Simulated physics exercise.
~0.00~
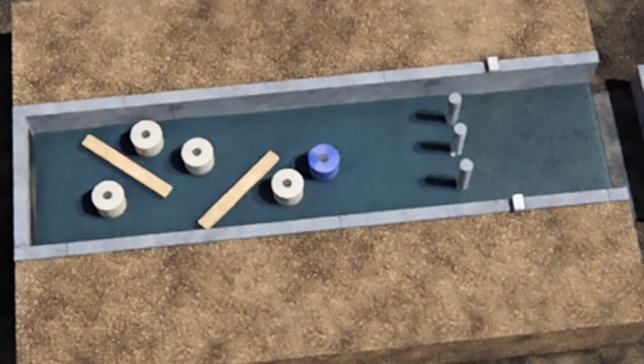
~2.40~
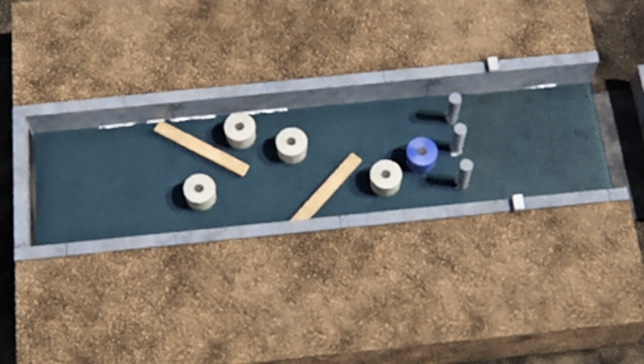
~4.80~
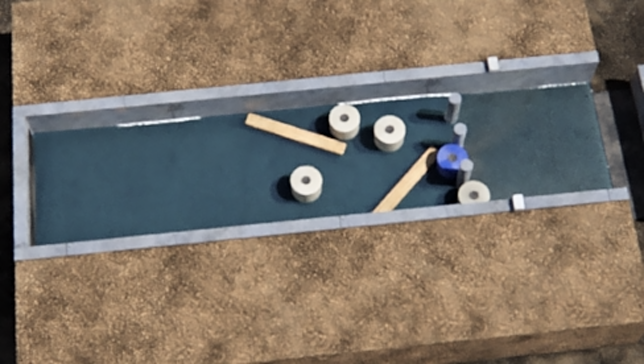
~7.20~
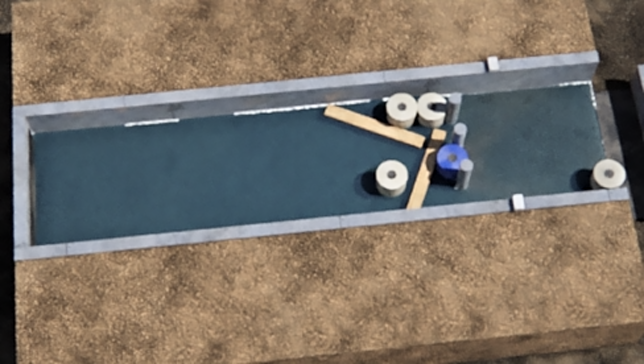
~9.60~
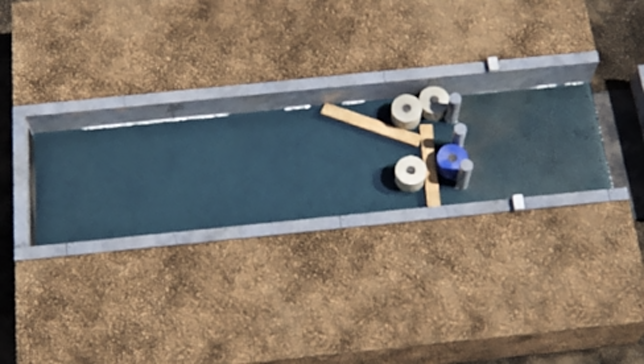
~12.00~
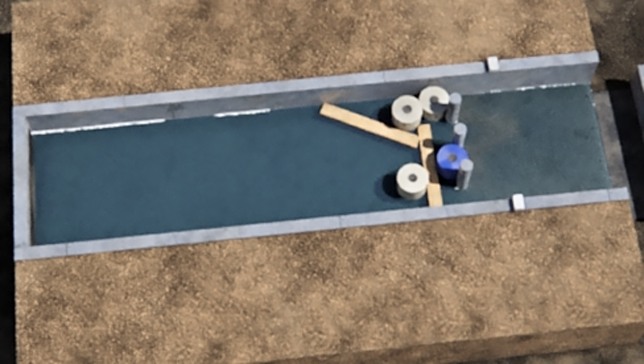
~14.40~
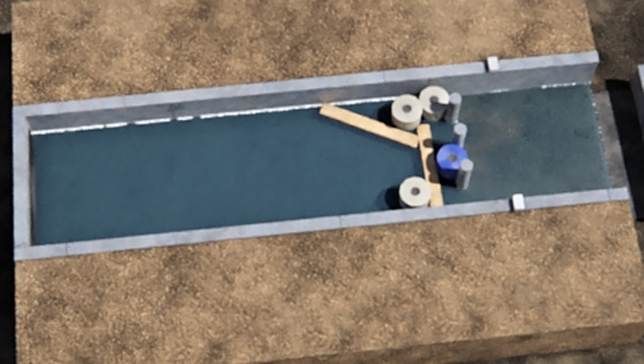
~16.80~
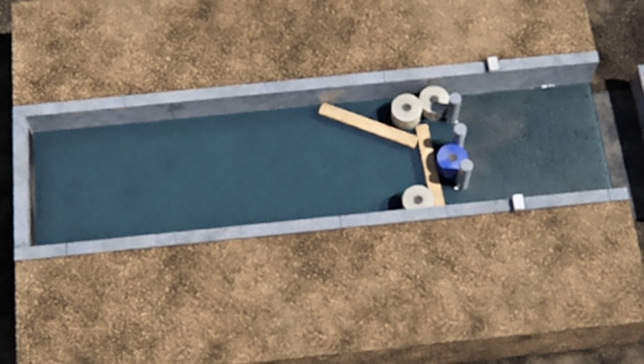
To begin with, one blue tub, four pale tubs and two wooden planks float rightward along a water-filled ditch toward three upright posts. The blue tub reaches the posts first and stops against them, short of the white bank marks. One pale tub slips around the posts along the near wall, passes the marks and leaves at the right end. The planks and remaining pale tubs bunch up behind the blue one, with one plank swinging across the channel. Finally, a pale tub edges down to the near wall, while the blue tub stays stuck at the posts.
